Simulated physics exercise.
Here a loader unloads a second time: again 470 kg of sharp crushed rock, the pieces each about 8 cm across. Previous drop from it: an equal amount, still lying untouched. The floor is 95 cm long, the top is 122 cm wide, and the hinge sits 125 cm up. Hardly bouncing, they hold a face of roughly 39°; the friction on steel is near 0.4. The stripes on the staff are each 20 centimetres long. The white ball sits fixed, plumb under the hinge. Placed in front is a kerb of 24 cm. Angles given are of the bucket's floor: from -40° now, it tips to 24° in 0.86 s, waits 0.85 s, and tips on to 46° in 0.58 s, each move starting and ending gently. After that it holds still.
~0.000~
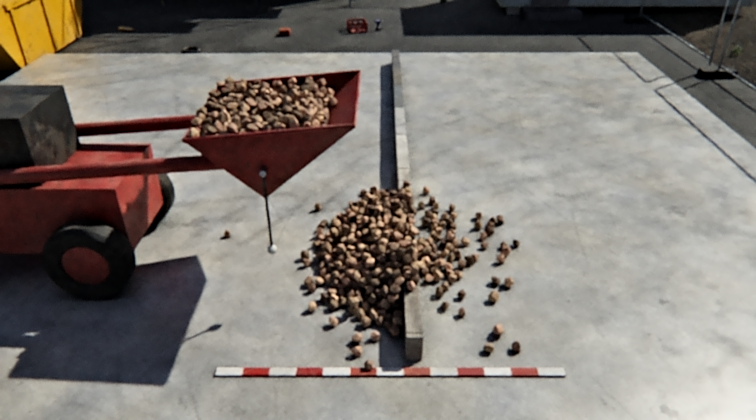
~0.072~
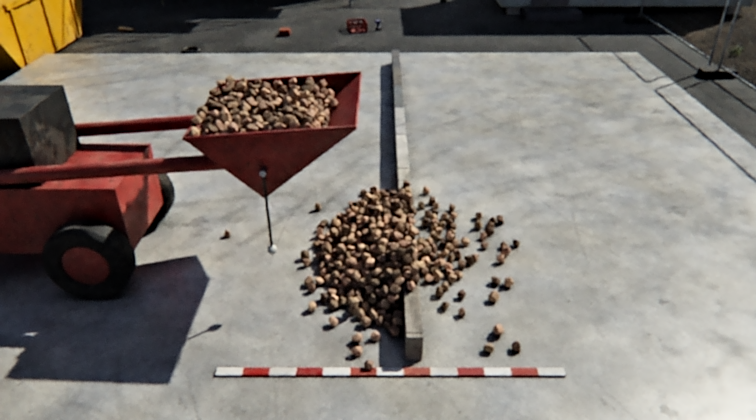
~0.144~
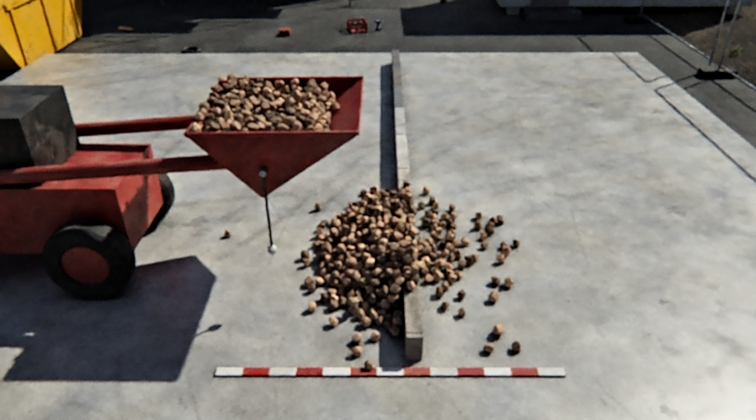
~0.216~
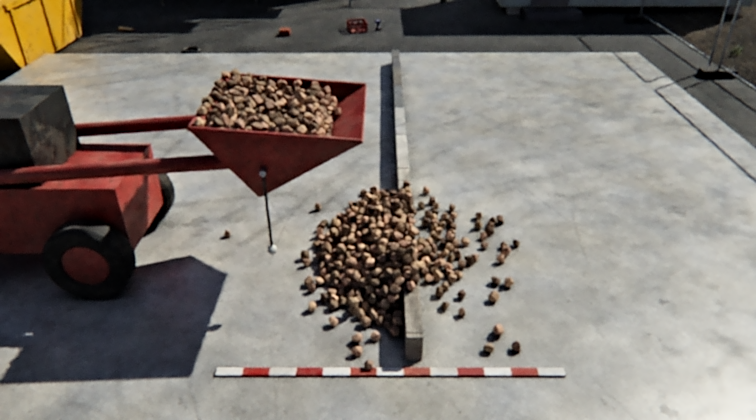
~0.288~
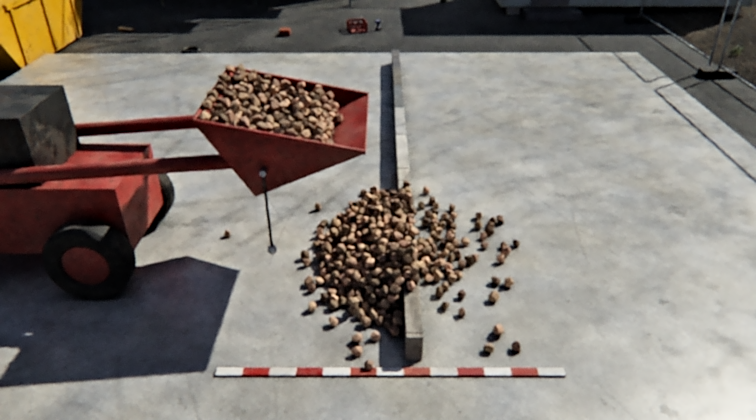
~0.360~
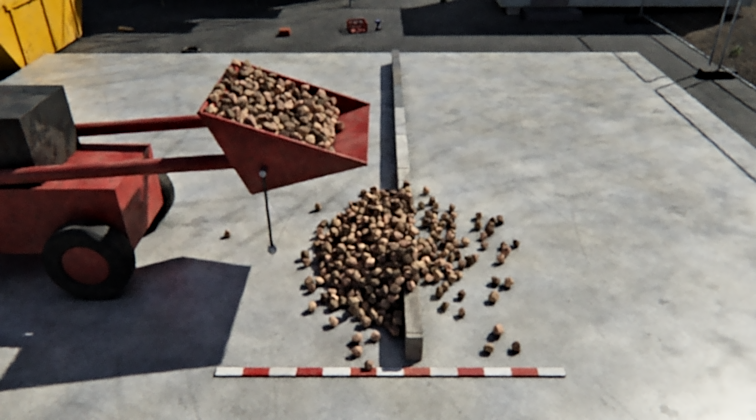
A red loader bucket full of brown stones rotates gradually, its right lip lowering and its left side rising as the load shifts slightly, while a pile of similar stones lies still across a low kerb on the concrete.
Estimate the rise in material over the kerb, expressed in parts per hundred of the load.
Close to 22 parts in a hundred.
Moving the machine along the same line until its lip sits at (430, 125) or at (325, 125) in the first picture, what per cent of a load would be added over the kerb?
The first would add around 90 per cent, the second around 0 per cent.
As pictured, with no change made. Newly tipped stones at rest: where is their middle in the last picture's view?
(368, 239).
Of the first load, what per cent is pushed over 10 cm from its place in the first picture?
I'd say roughly 5 per cent of them.
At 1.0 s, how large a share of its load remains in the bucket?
Close to 95 in a hundred.
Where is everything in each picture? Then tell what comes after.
In the first frame, the bucket is at -40°, its lip at (355, 126); the top of the load is at (285, 90). The earlier load is highest near (400, 225), 38 cm above ground level, 87 % on this side of the kerb, 13 % over the kerb.
In the second frame, lip at (356, 128), floor tilted -39°, highest stones at (276, 89); the stones move at 0.2 m/s on average.
In the third frame, lip at (359, 133), floor tilted -35°, highest stones at (240, 85); the stones move at 0.3 m/s on average.
In the fourth frame, lip at (362, 142), floor tilted -30°, highest stones at (235, 79); the stones move at 0.4 m/s on average.
In the fifth frame, lip at (365, 152), floor tilted -23°, highest stones at (236, 76); the stones move at 0.5 m/s on average.
In the sixth frame, the bucket is at -16°, its lip at (367, 165); the top of the load is at (239, 71); the stones move at 0.6 m/s on average.
After 0.6 s the floor is at 14°; in per cent of one load, 100 in the bucket, 87 on this side of the kerb, 13 over the kerb; the foremost stones are at (502, 242).
After 1.0 s the floor is at 24°; in per cent of one load, 97 in the bucket, 90 on this side of the kerb, 13 over the kerb; the foremost stones are at (502, 242).
After 2.7 s the floor is at 46°; in per cent of one load, 0 in the bucket, 165 on this side of the kerb, 35 over the kerb; the foremost stones are at (513, 243).
After 5.5 s the floor is at 46°; in per cent of one load, 0 in the bucket, 165 on this side of the kerb, 35 over the kerb; the foremost stones are at (513, 243). Net gain over the kerb, 22.
